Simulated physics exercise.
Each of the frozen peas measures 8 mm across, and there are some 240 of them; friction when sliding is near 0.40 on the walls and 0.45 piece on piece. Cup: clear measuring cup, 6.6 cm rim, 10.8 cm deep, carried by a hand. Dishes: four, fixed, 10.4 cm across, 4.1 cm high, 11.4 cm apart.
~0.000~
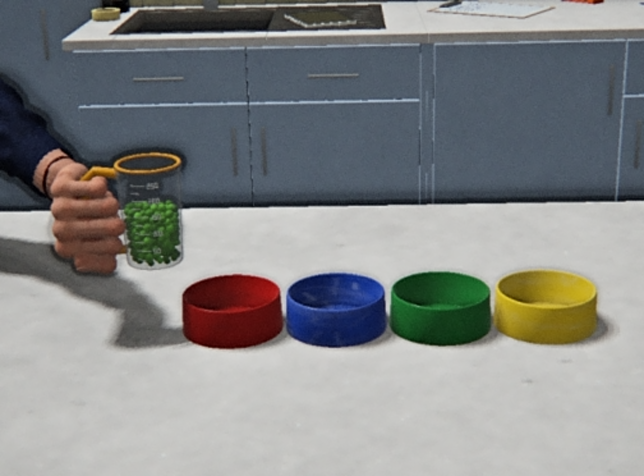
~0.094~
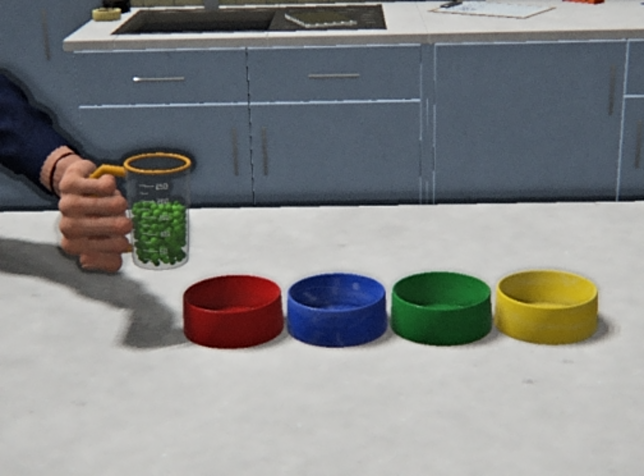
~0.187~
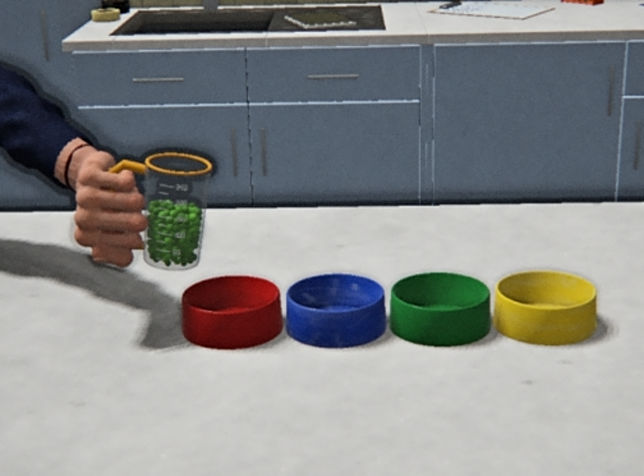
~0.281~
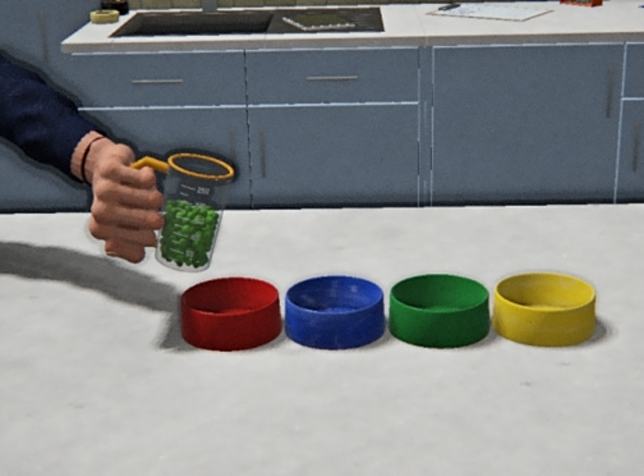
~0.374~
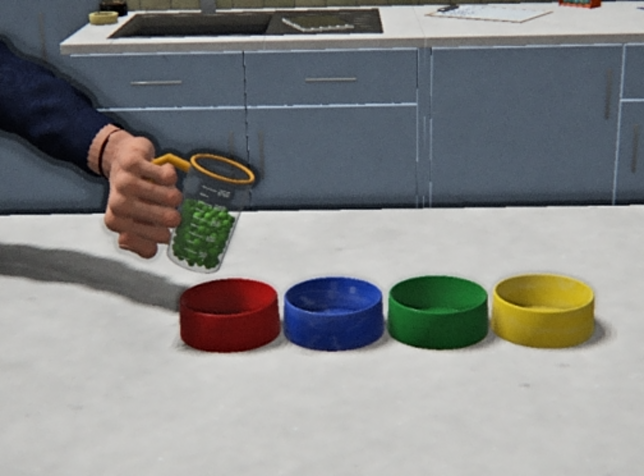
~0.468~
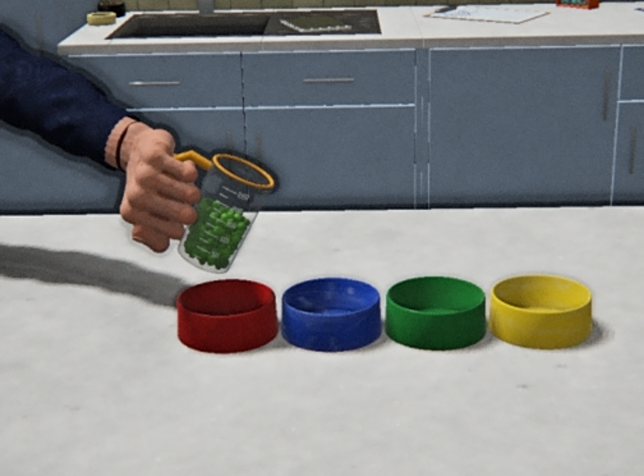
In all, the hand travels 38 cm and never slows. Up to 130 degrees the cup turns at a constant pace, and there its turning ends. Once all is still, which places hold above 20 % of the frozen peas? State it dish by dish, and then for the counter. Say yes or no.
Red dish: No, blue dish: No, green dish: No, yellow dish: Yes, counter: No.
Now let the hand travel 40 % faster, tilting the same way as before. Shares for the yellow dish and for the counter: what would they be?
Shares: Yellow 100, counter 0.
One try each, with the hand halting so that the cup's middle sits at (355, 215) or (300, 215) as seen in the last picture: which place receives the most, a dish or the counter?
The biggest share goes to green first, then to blue.
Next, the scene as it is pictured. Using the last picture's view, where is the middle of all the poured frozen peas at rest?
I'd say roughly (550, 314).
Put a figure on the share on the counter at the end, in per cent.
Close to 0 per cent, give or take.
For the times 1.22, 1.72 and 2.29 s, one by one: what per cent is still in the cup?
100, 95, 0.
Then, at 1.22 s, tilt 75 degrees; cup holds 100 %.
After 1.72 s, tilt 107 degrees; cup holds 95 %, yellow 5 %.
After 2.29 s, tilt 130 degrees; cup holds 0 %, yellow 100 %.
At rest (2.7 s), red 0 %, blue 0 %, green 0 %, yellow 100 %, counter 0 %.
